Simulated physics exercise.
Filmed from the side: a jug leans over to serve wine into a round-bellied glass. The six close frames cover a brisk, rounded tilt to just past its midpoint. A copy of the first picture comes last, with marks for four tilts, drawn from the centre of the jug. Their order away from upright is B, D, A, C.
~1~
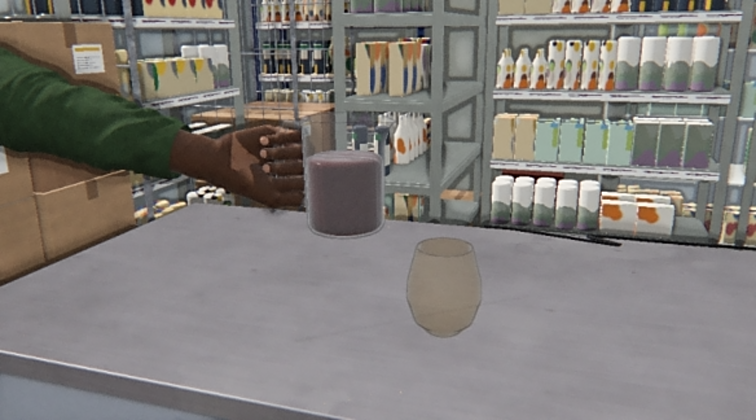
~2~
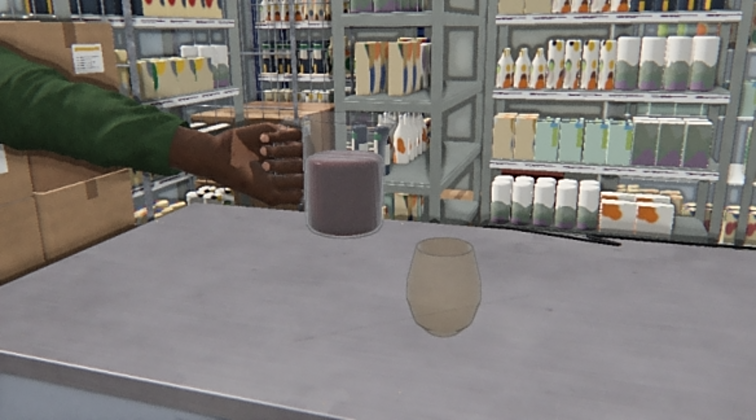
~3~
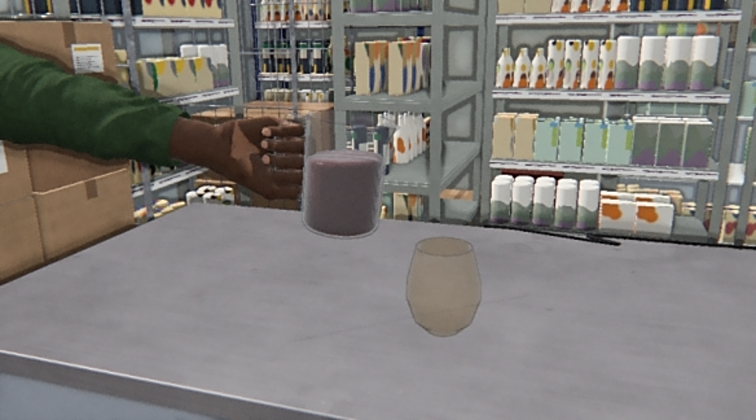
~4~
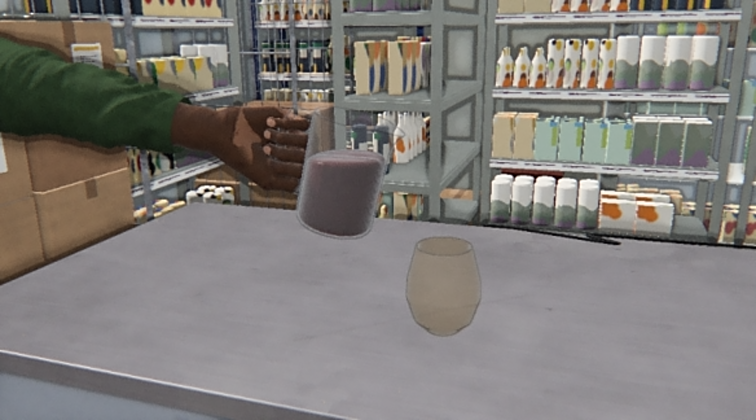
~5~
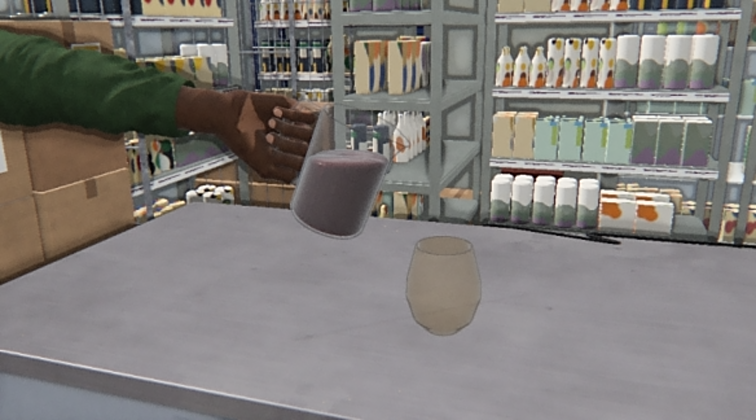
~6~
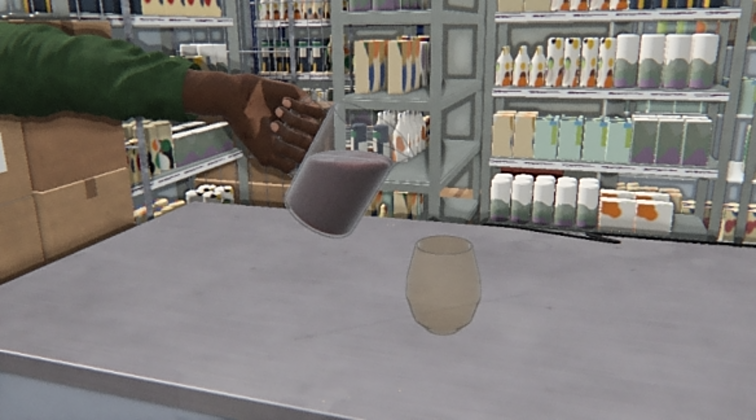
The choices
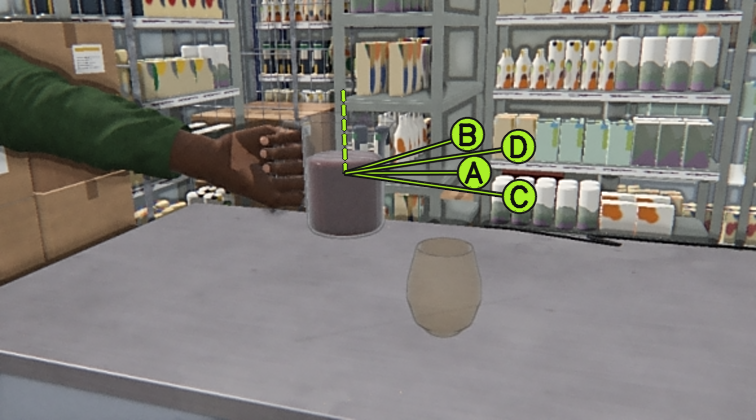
To begin with, a hand in a green sleeve holds a clear jug of dull purple liquid upright, above and left of an empty-looking round-bellied glass on a grey counter. The hand then tilts the jug gradually rightward toward the glass, the liquid shifting inside while the glass stays still.
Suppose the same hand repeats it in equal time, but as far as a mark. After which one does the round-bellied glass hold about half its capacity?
B beats the others.
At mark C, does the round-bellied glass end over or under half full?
Over half.
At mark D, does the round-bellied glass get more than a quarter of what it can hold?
Yes, it does.
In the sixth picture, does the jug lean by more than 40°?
No, it does not.
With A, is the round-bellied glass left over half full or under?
Over half.
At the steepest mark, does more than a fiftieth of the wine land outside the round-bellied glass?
Yes, it does.
In lime, A at (457, 172); B at (451, 140); C at (502, 195); D at (501, 149).
Choosing A, the round-bellied glass ends with about 78 % of what it can hold; 10 % of the wine is spilt.
Choosing B, the round-bellied glass ends with about 49 % of what it can hold.
Choosing C, the round-bellied glass ends with about 78 % of what it can hold; 23 % of the wine is spilt.
Choosing D, the round-bellied glass ends with about 63 % of what it can hold; 6 % of the wine is spilt.
